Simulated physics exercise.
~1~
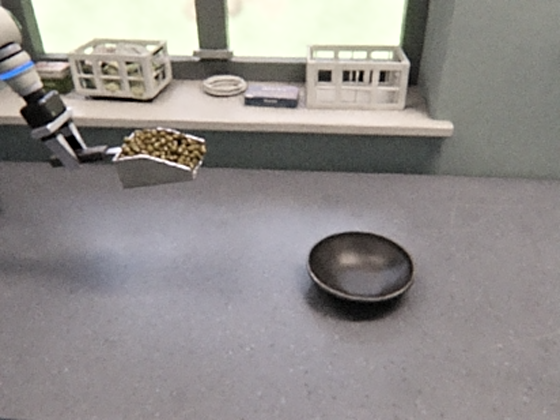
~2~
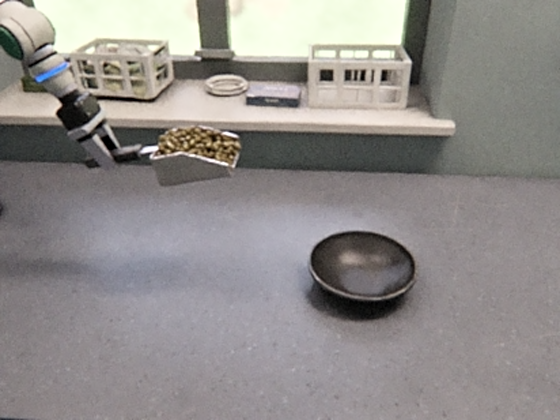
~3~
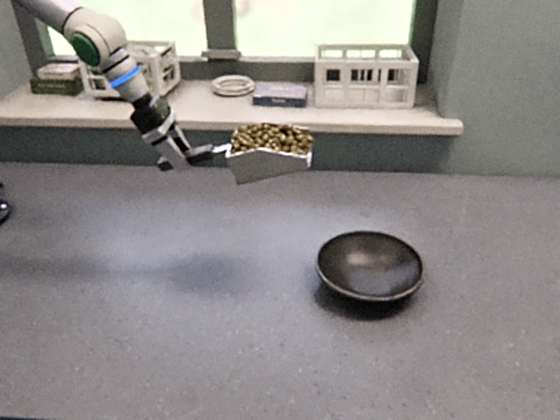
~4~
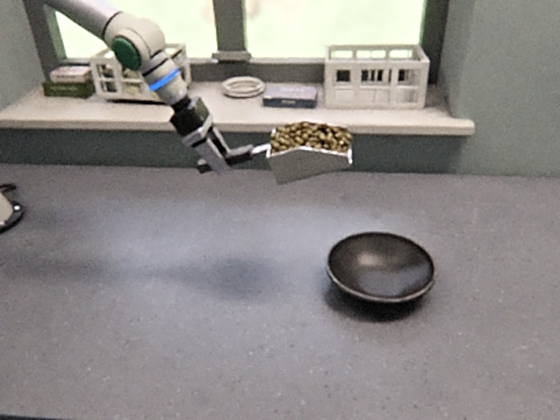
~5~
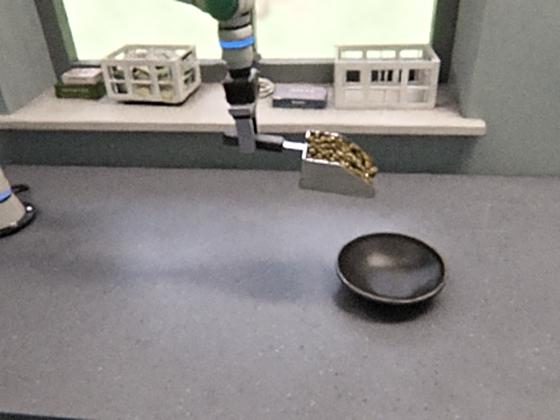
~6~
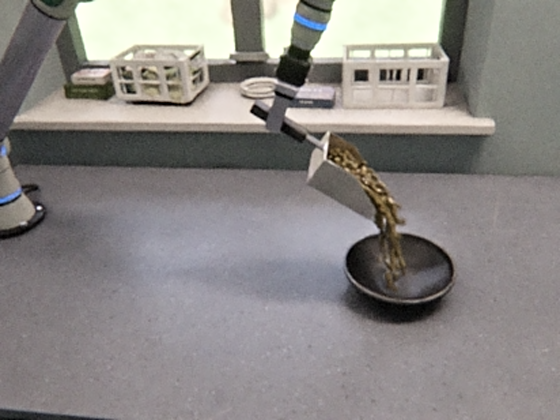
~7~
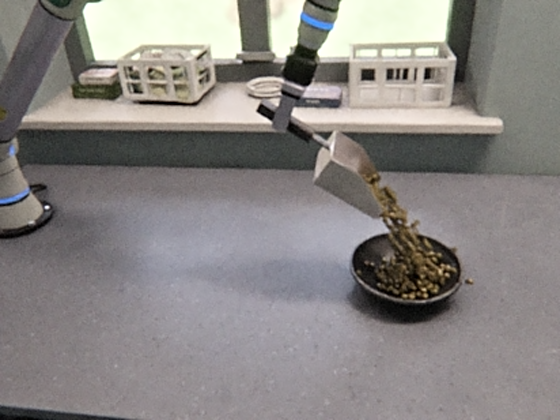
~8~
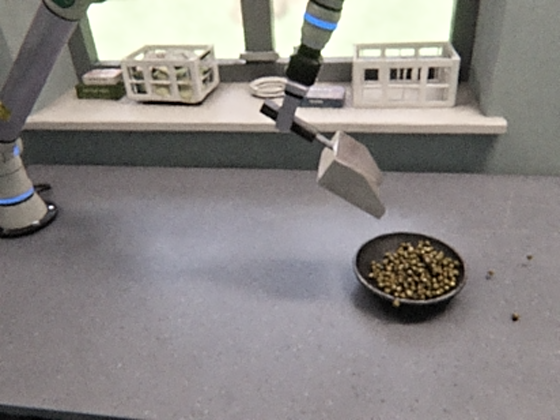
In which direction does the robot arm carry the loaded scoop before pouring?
The arm carries the scoop to the right, toward the black bowl.
